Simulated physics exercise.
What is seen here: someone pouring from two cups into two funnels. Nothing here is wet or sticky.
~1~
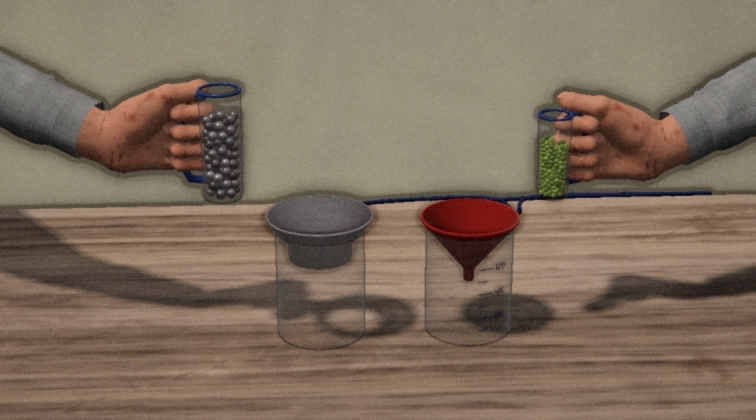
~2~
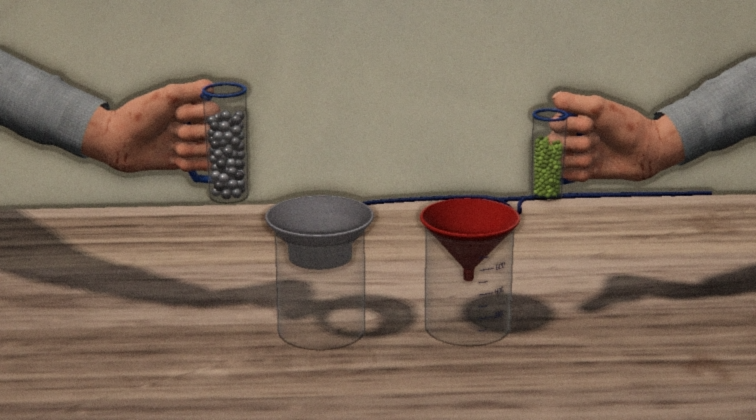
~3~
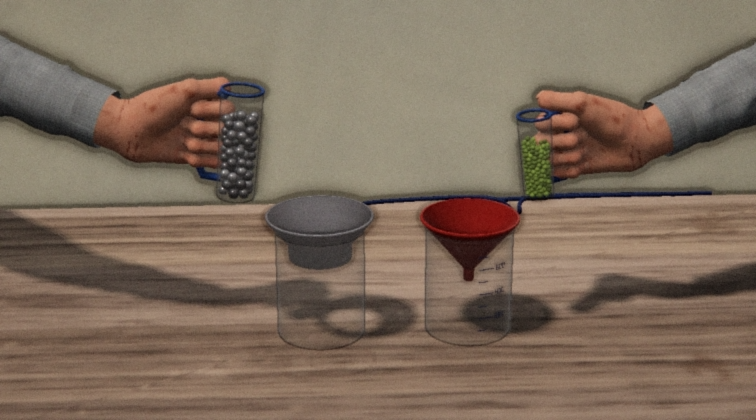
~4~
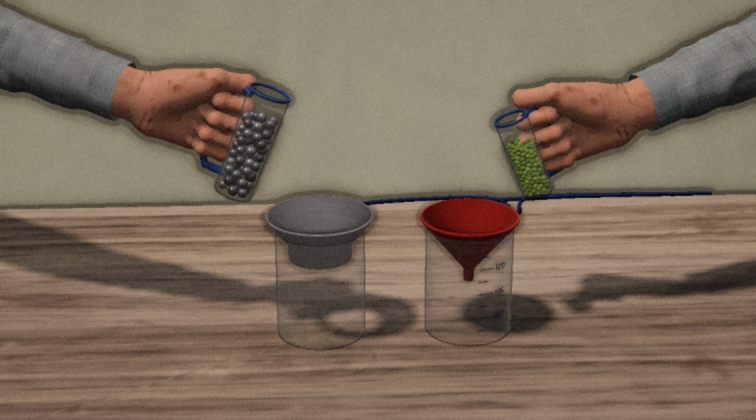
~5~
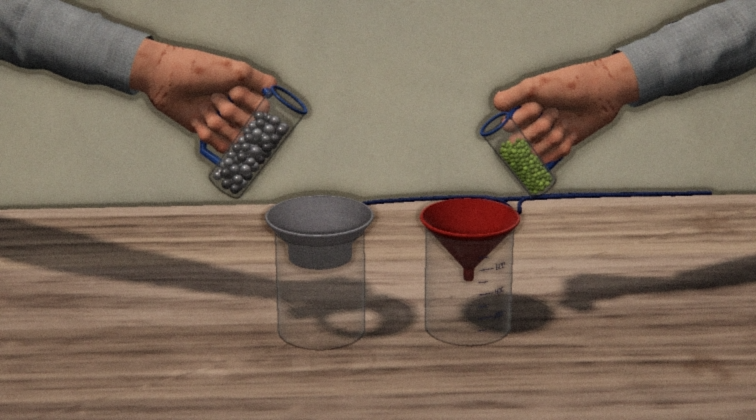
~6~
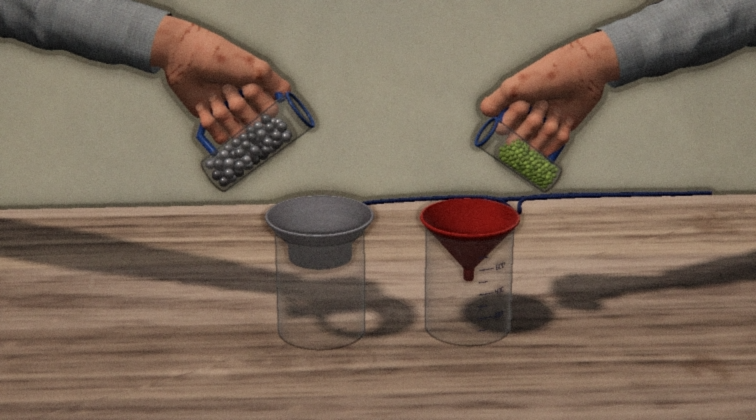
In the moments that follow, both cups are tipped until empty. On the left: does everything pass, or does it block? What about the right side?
Left - everything passes, right - blocks.
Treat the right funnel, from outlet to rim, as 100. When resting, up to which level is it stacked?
Call it 70 in a hundred or thereabouts.
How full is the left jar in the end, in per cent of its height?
15 %, roughly.
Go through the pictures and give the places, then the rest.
The first frame shows left funnel at (320, 223), outlet at (320, 257), about 6 pieces wide; left cup at (221, 144), holding steel balls; right funnel at (470, 224), outlet at (469, 280), under two pieces wide; right cup at (554, 155), holding dried peas.
The second frame shows left cup at (227, 144), upright; right cup at (548, 155), upright.
The third frame shows left cup at (239, 144), tipped 6°; right cup at (537, 156), tipped 6°.
The fourth frame shows left cup at (251, 143), tipped 21°; right cup at (525, 156), tipped 21°.
The fifth frame shows left cup at (257, 143), tipped 37°; right cup at (519, 156), tipped 37°.
The sixth frame shows left funnel at (320, 223), outlet at (320, 257); left cup at (257, 143), tipped 52°; right funnel at (470, 224), outlet at (469, 280); right cup at (519, 156), tipped 52°.
Then, 0.37 s after the last picture, left, all still in the cup; right, all still in the cup.
Then, 0.69 s after the last picture, left, most still in the cup, about a quarter in or over the funnel, a small part down in the jar; right, nearly all still in the cup, a small part in or over the funnel.
Then, 0.96 s after the last picture, left, a small part still in the cup, about a third in or over the funnel, about two thirds down in the jar; right, about a quarter still in the cup, most in or over the funnel, a stray few down in the jar.
At rest, left, all down in the jar; right, nearly all stuck in the funnel, a stray few down in the jar.
